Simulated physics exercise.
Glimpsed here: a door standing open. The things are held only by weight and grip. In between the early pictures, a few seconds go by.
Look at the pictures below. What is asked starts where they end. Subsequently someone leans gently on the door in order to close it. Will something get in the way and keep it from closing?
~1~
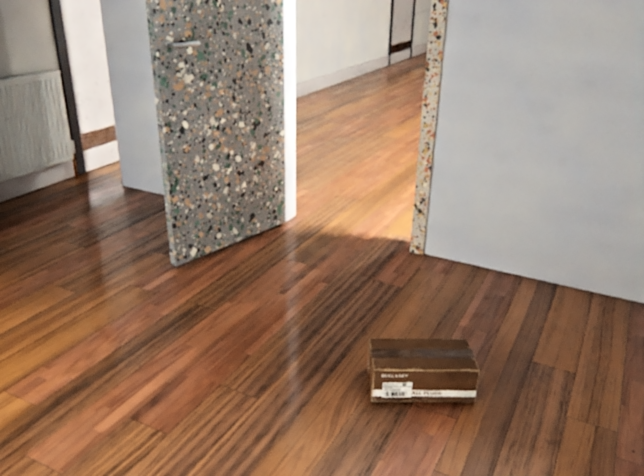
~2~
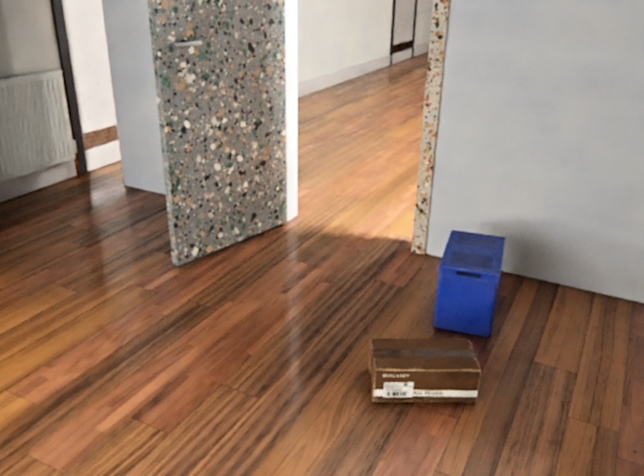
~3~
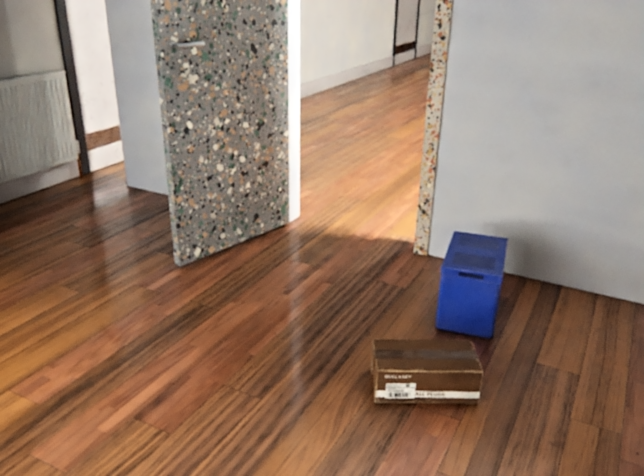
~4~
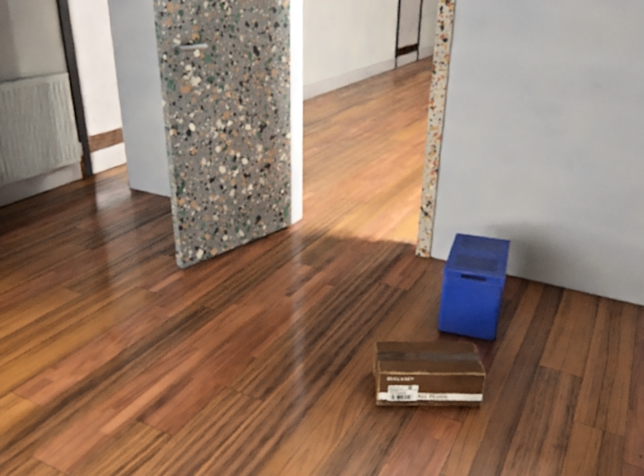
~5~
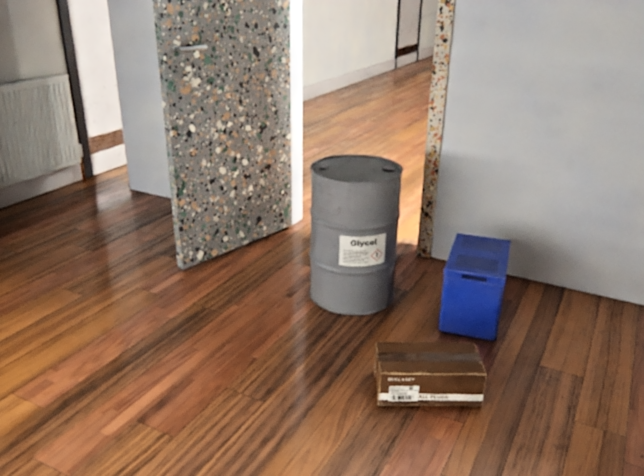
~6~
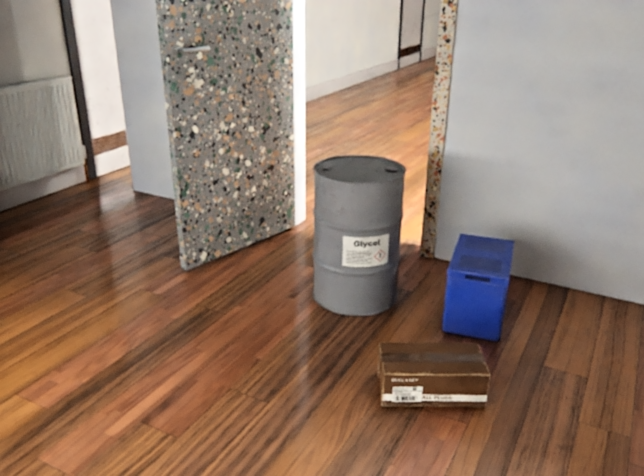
Yes, it gets held up.
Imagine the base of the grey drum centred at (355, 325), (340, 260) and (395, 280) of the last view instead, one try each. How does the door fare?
In the first case it swings home; in the second case it gets caught partway; in the third case it gets caught partway.
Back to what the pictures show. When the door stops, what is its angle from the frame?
The door ends up some 55° open.
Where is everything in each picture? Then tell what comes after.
The first frame shows door wide open and still.
The second frame shows door wide open and still; blue tote (470, 282); brown parcel (422, 370).
The third frame shows door wide open and still; blue tote (472, 283); brown parcel (424, 371).
The fourth frame shows door wide open and still; blue tote (474, 285); brown parcel (426, 373).
The fifth frame shows door wide open and still; blue tote (475, 285); brown parcel (427, 373).
The sixth frame shows door wide open and still; grey drum (357, 234); blue tote (479, 286).
Then, 0.80 s on from there, door at 87°.
Then, 1.30 s on from there, door at 68°.
In the end, door at 54°; all 3 unmoved. At the end, from the last picture's camera, grey drum near (358, 233).
